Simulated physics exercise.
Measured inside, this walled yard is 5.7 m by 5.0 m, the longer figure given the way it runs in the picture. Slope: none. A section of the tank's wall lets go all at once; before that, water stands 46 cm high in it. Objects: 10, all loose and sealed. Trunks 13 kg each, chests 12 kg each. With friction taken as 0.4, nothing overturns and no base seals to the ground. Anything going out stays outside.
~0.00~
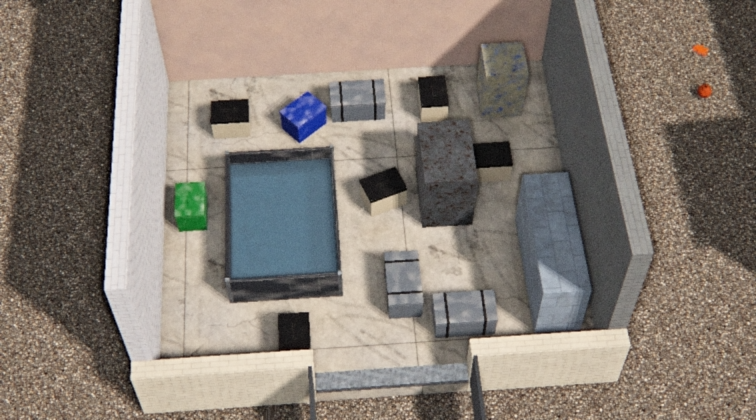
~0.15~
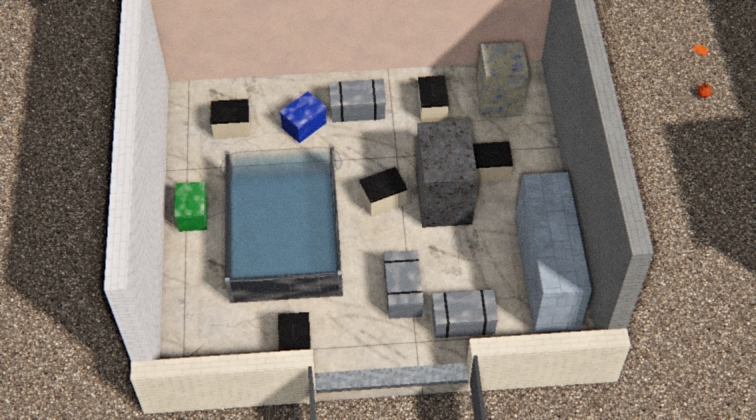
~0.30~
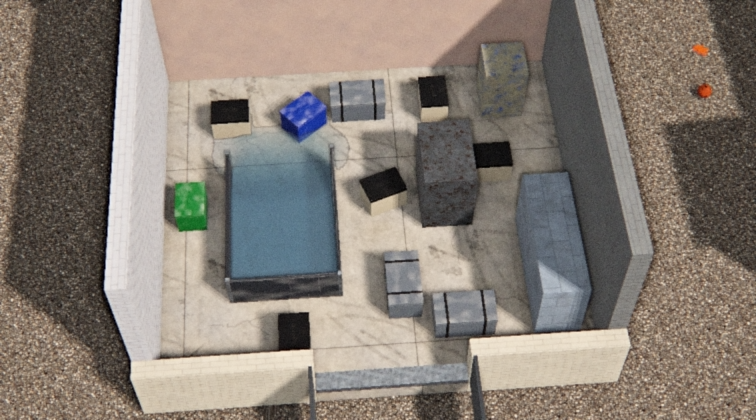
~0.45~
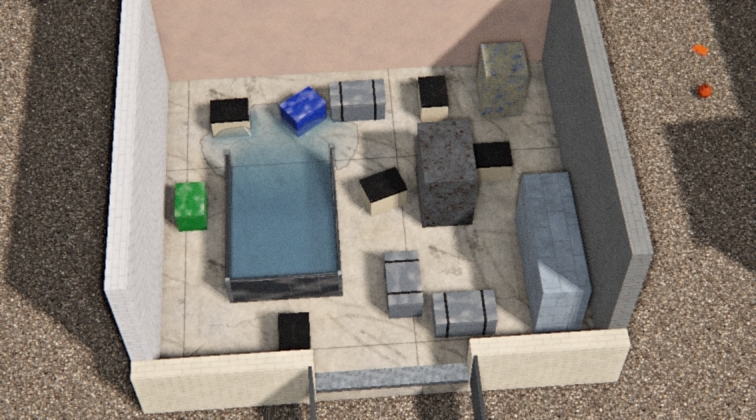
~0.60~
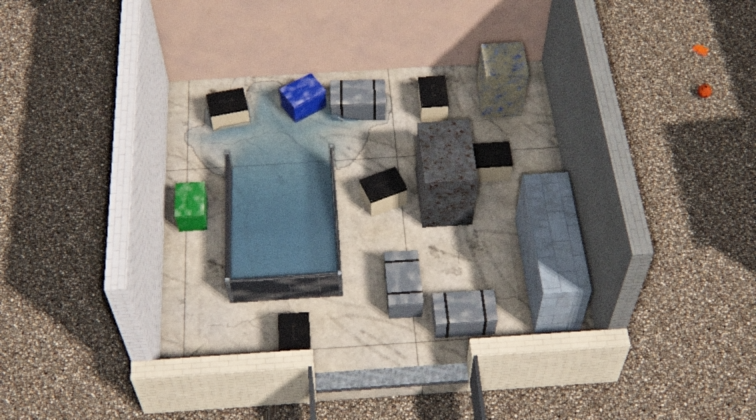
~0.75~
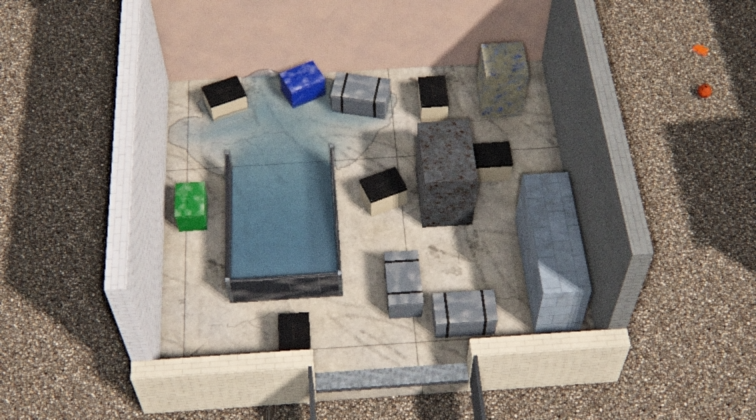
In a walled yard, water pours from the tank's open far end, spreading across the floor and pushing the blue chest backward.
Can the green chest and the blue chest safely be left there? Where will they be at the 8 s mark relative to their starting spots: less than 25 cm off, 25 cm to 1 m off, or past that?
At that mark: Green chest - past 1 m; blue chest - past 1 m.
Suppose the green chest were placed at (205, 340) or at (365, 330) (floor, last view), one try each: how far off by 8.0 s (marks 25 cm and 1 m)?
Swept far; moved partway.
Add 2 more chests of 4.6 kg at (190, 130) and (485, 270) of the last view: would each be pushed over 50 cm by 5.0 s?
One by one: Beyond it, then within it.
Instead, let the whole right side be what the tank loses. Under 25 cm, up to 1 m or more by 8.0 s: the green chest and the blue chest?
Under that change the green chest would sit tight and the blue chest would drift slightly.
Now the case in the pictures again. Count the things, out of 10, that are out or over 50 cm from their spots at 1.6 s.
The number I get is 3.
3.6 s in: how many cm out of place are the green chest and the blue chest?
I'd say about 60 and 150 centimetres.
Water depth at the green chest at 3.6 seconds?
About 7 cm.
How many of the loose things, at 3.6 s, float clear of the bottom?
Count: 3.
After 1.6 s the green chest is near (190, 199), 0.0 m from its start, aground; the blue chest is near (307, 58), 0.8 m from its start, afloat; 0 of 10 are out; 2 afloat.
After 3.6 s the green chest is near (196, 240), 0.7 m from its start, aground; the blue chest is near (405, 73), 1.6 m from its start, afloat; 0 of 10 are out; 3 afloat.
After 5.6 s the green chest is near (213, 343), 2.3 m from its start, afloat; the blue chest is near (432, 128), 1.9 m from its start, afloat; 0 of 10 are out; 5 afloat.
After 8.0 s the green chest is near (388, 342), 3.5 m from its start, aground; the blue chest is near (447, 136), 2.1 m from its start, afloat; 0 of 10 are out; 6 afloat.
